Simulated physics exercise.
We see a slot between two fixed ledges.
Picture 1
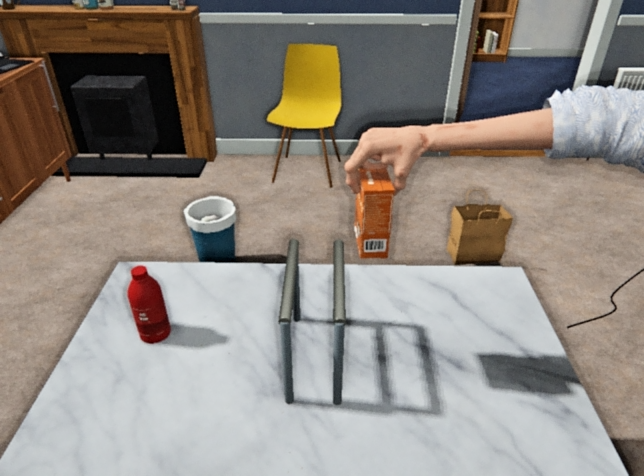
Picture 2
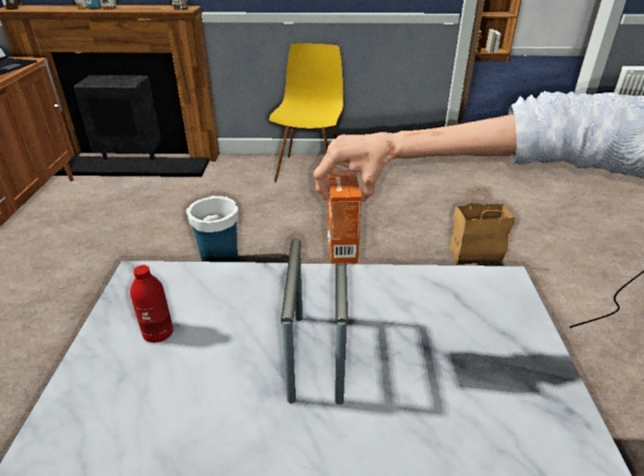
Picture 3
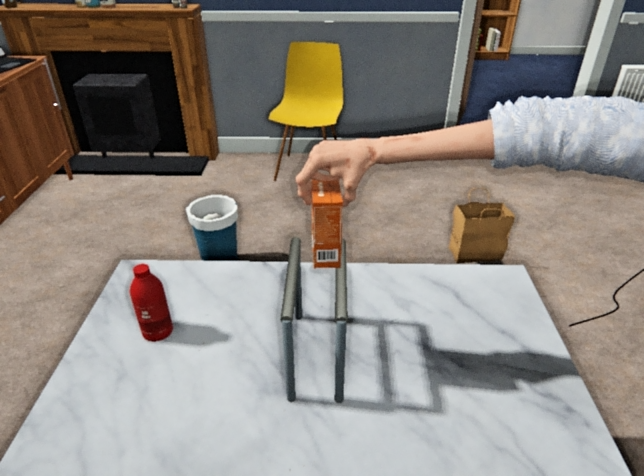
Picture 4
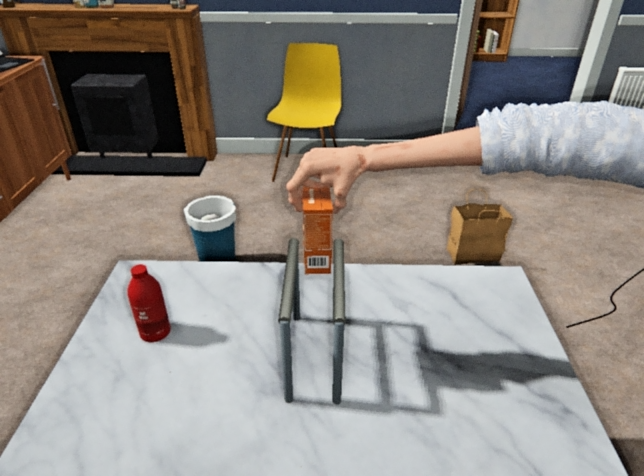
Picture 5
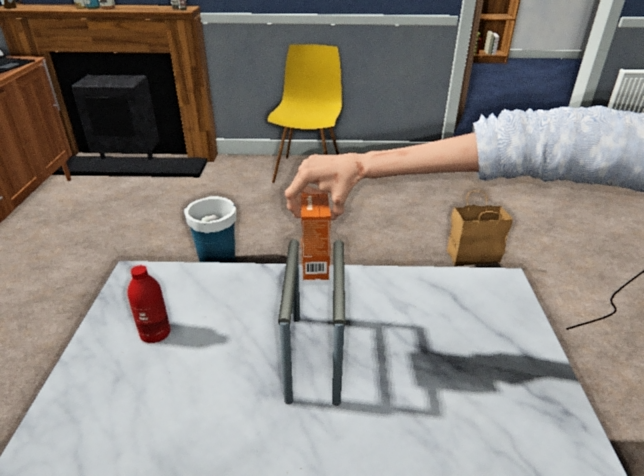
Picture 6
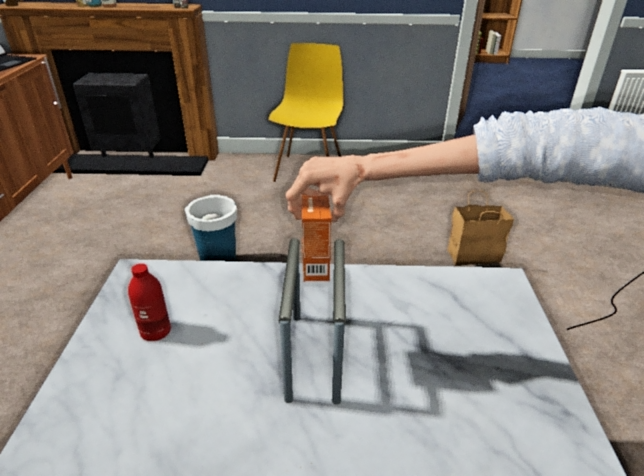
A hand reaching in from the right, its arm in a pale blue sleeve, grips an orange packet above the far side of a white marble table, seen from slightly above in a carpeted room. A red bottle stands left of two grey upright bars, with a blue cup, brown bag and yellow chair beyond. The hand carries the packet left and slightly down, then holds it still above the gap between the bars.
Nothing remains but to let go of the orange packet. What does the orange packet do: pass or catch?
My guess is it will clear the gap.
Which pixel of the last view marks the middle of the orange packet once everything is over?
Near (316, 334).
Then, 0.20 s on from there, orange packet shifted a little near (316, 256).
Then, 0.30 s on from there, orange packet shifted well along near (316, 310).
Then, 0.40 s on from there, orange packet shifted well along near (316, 332).
In the end, moved from the start, orange packet; red bottle unmoved. At the end, from the last picture's camera, orange packet near (316, 334). The packet reaches the table.
